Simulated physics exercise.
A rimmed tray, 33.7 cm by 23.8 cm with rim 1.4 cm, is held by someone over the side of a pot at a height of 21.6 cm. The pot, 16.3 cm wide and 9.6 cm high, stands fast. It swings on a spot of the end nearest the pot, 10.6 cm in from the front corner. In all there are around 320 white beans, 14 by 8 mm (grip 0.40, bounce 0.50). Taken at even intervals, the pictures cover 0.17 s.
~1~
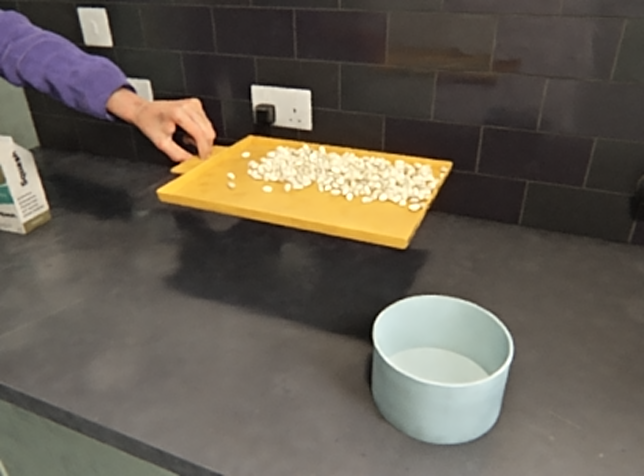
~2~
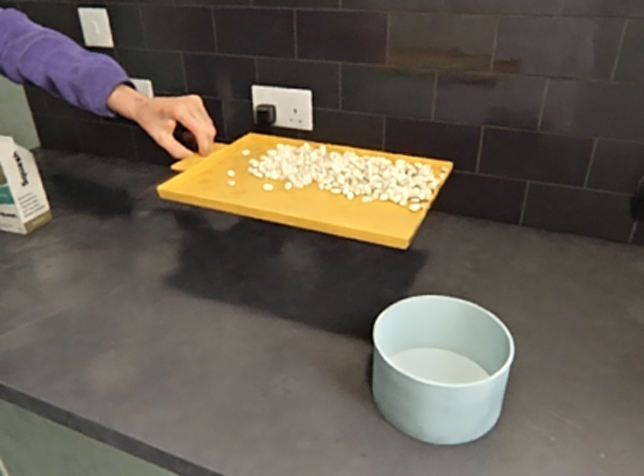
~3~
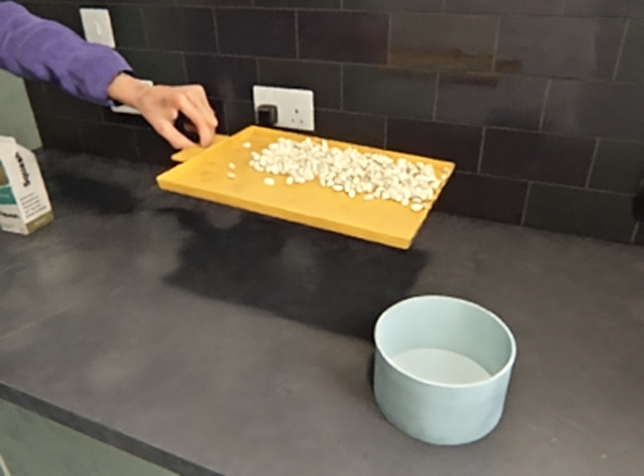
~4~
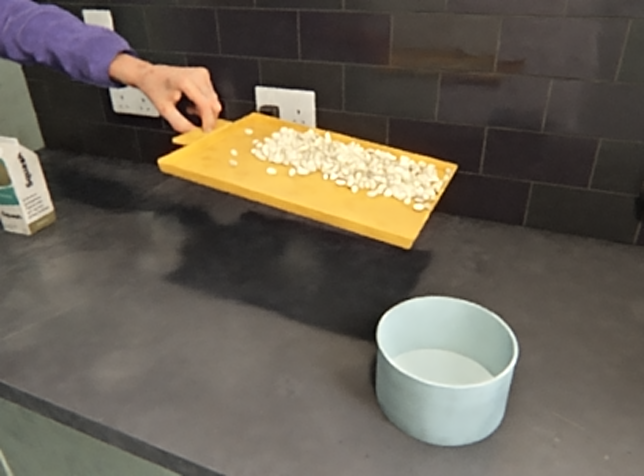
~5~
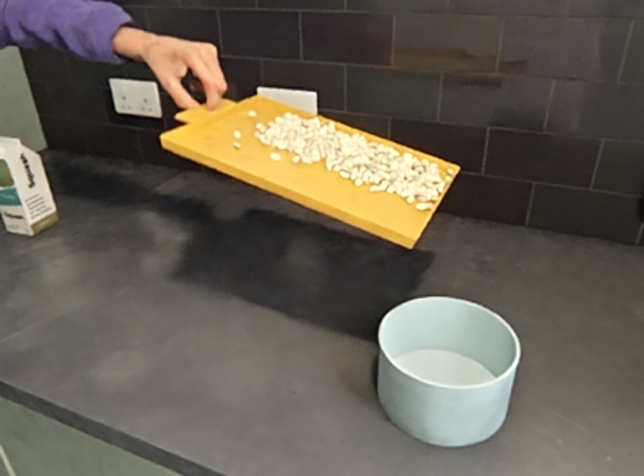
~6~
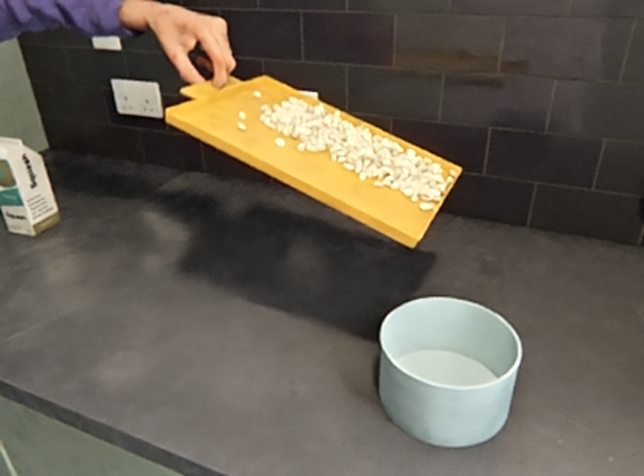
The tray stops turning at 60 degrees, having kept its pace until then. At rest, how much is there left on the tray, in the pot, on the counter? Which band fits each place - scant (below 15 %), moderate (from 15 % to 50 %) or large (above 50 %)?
Left on the tray - moderate; pot - scant; counter - large.
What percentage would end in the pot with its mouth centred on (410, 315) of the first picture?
About 5 per cent.
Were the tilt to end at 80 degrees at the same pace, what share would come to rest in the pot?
5 per cent.
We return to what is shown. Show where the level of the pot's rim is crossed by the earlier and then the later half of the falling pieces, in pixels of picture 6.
Roughly (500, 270) to begin with, later roughly (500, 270).
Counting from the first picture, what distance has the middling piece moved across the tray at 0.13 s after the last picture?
It has moved some 1 cm from its start.
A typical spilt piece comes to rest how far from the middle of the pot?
Distance: Some 22 cm.
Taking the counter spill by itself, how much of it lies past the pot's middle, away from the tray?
Roughly 90 percent of the spill.
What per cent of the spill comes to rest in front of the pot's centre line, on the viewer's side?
About 10 percent of the spill.
Then, 0.13 s after the last picture, tilt 43 degrees; the tray holds 100 %, the pot 0 %.
Then, 0.21 s after the last picture, tilt 56 degrees; the tray holds 100 %, the pot 0 %.
Then, 0.43 s after the last picture, tilt 60 degrees; the tray holds 55 %, the pot 0 %.
In the end, tray 25 %, pot 5 %, counter 70 %.
